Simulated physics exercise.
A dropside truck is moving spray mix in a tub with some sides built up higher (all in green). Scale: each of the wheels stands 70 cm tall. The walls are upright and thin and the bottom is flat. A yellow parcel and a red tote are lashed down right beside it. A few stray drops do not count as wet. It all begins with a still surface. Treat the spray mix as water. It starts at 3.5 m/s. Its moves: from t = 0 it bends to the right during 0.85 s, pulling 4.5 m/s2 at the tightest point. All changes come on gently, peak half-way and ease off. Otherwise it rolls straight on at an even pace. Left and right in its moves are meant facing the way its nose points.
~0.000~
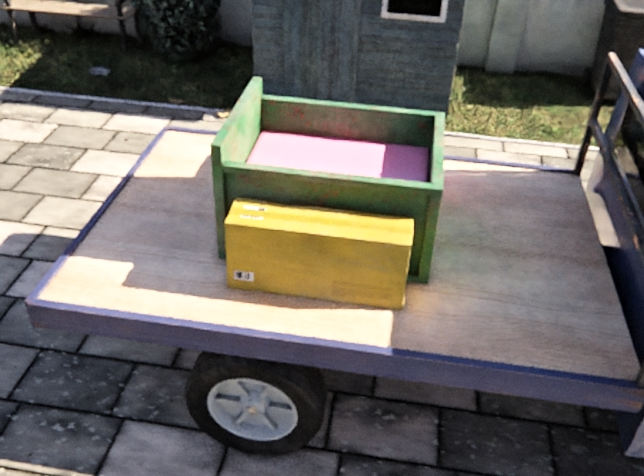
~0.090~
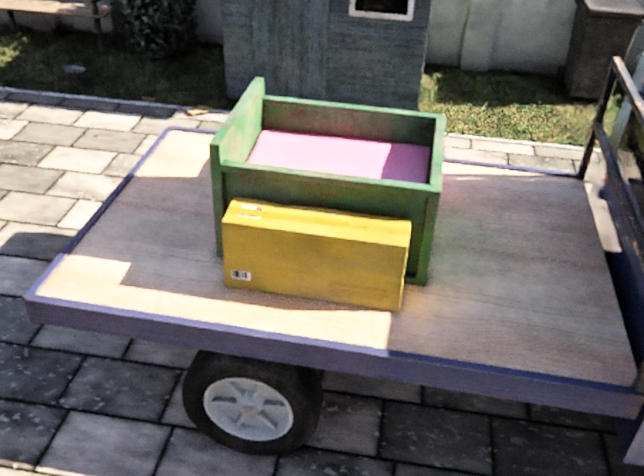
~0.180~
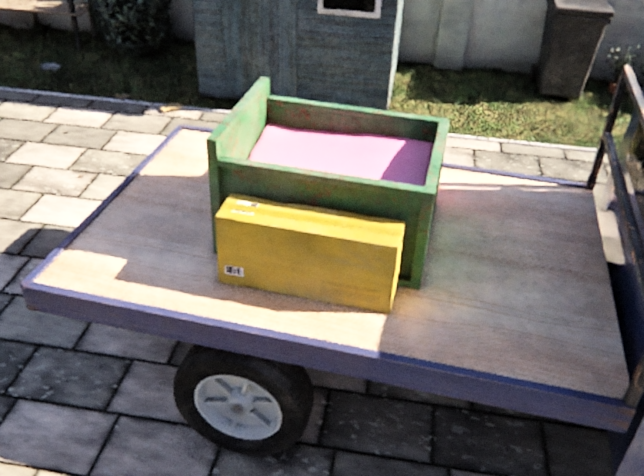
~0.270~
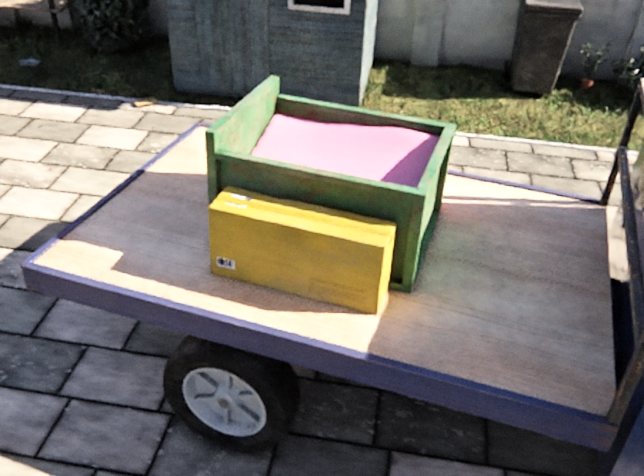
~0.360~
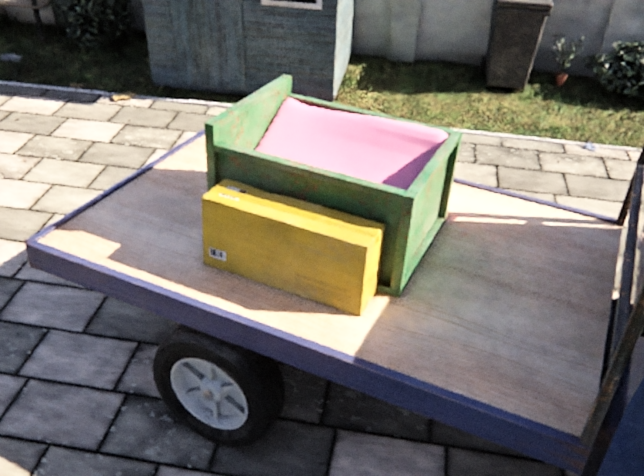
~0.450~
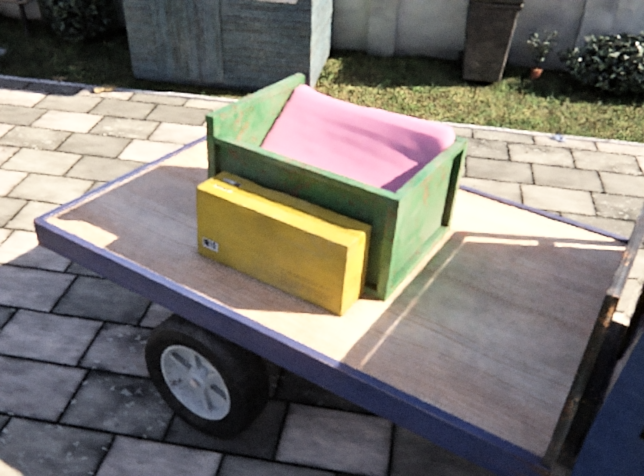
A green open tub of pink liquid, its left side built up higher, sits on a flat wooden trailer bed with purple edges, seen from above and to one side on a sunlit paved yard. A yellow parcel stands against its near side, with grass, a grey structure and a pale wall behind. The trailer gradually turns, and the pink surface, level at first, slopes increasingly up towards the far side.
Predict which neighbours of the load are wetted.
First the yellow parcel: It gets doused. The red tote gets wet.
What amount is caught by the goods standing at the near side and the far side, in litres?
About 4 and 12 L.
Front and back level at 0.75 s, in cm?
Front 32 cm, back 36 cm.
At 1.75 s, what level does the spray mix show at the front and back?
Front 28 cm, back 36 cm.
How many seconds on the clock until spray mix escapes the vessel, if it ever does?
Near 0.8 s.
By 0.75 s it stands 36 cm high behind and 31 cm in front; 3 per cent has gone over the far side.
By 1.25 s it stands 32 cm high behind and 33 cm in front; 6 per cent has gone over the far side.
By 1.75 s it stands 35 cm high behind and 28 cm in front; 8 per cent has gone mostly over the far side, some over the near side.
By 3.84 s 9 per cent has gone over the far side; the yellow parcel has caught 4 litres and the red tote 12 litres.
